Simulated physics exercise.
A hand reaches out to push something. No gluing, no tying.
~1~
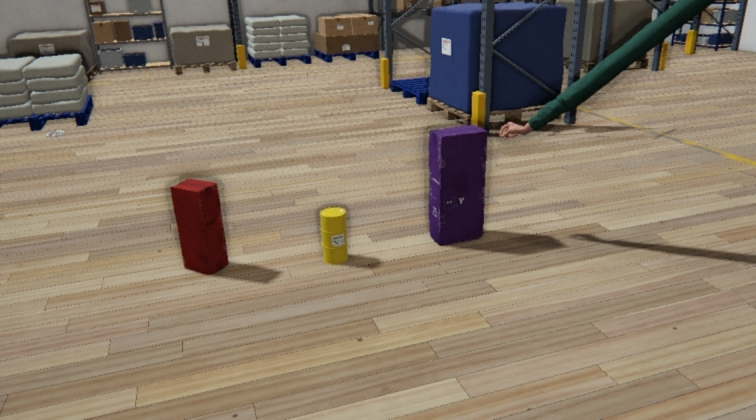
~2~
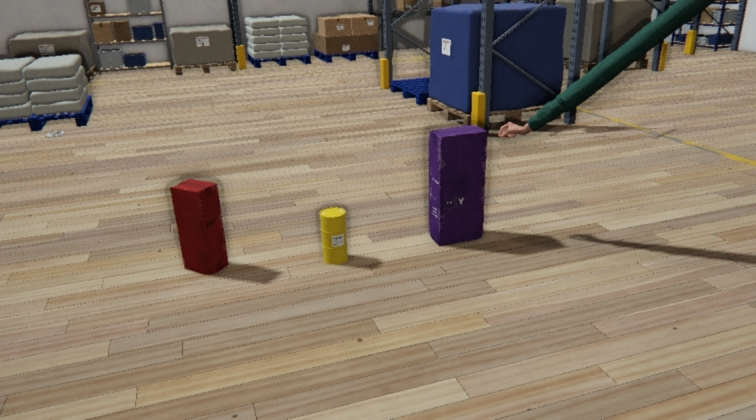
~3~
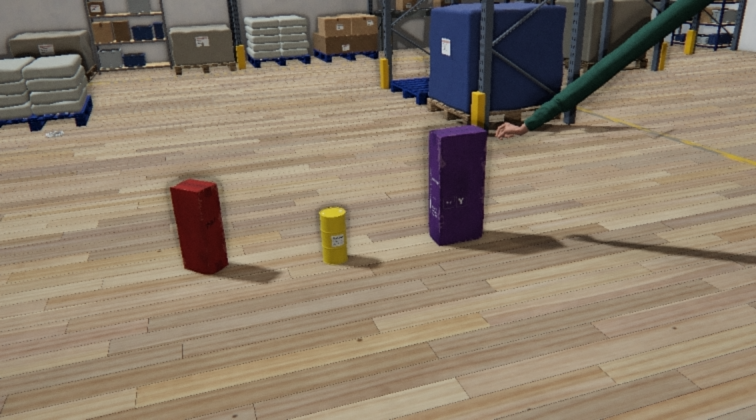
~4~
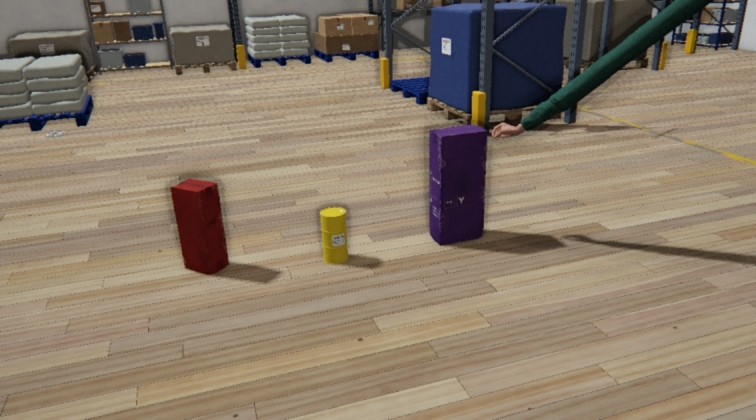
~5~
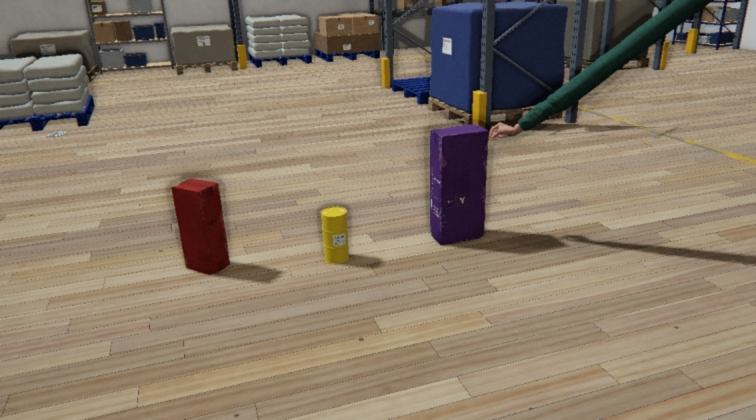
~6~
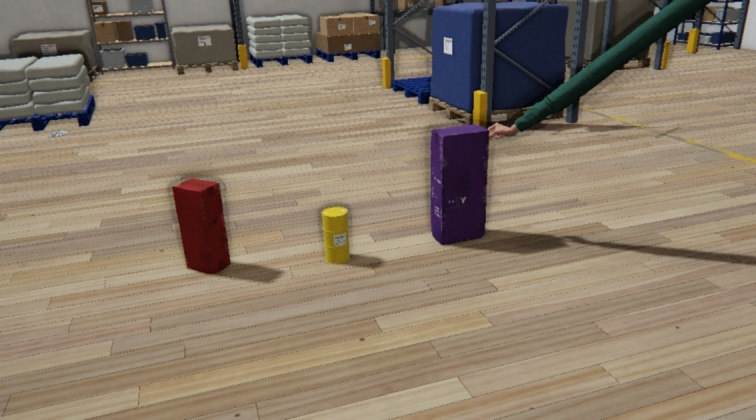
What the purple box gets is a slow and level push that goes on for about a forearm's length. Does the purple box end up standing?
No.
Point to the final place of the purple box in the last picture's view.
It ends up near (398, 202).
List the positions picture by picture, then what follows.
The first frame shows purple box (457, 186).
The second frame shows purple box (457, 186).
The third frame shows purple box (457, 186).
The fourth frame shows purple box (457, 185).
The fifth frame shows purple box (458, 185).
The sixth frame shows purple box (459, 185).
Then, 0.70 s on from there, purple box turned 16° from how it was put near (443, 183).
Then, 1.30 s on from there, purple box turned 38° from how it was put near (422, 188).
In the end, toppled on the floor, purple box. At the end, from the last picture's camera, purple box near (398, 202).
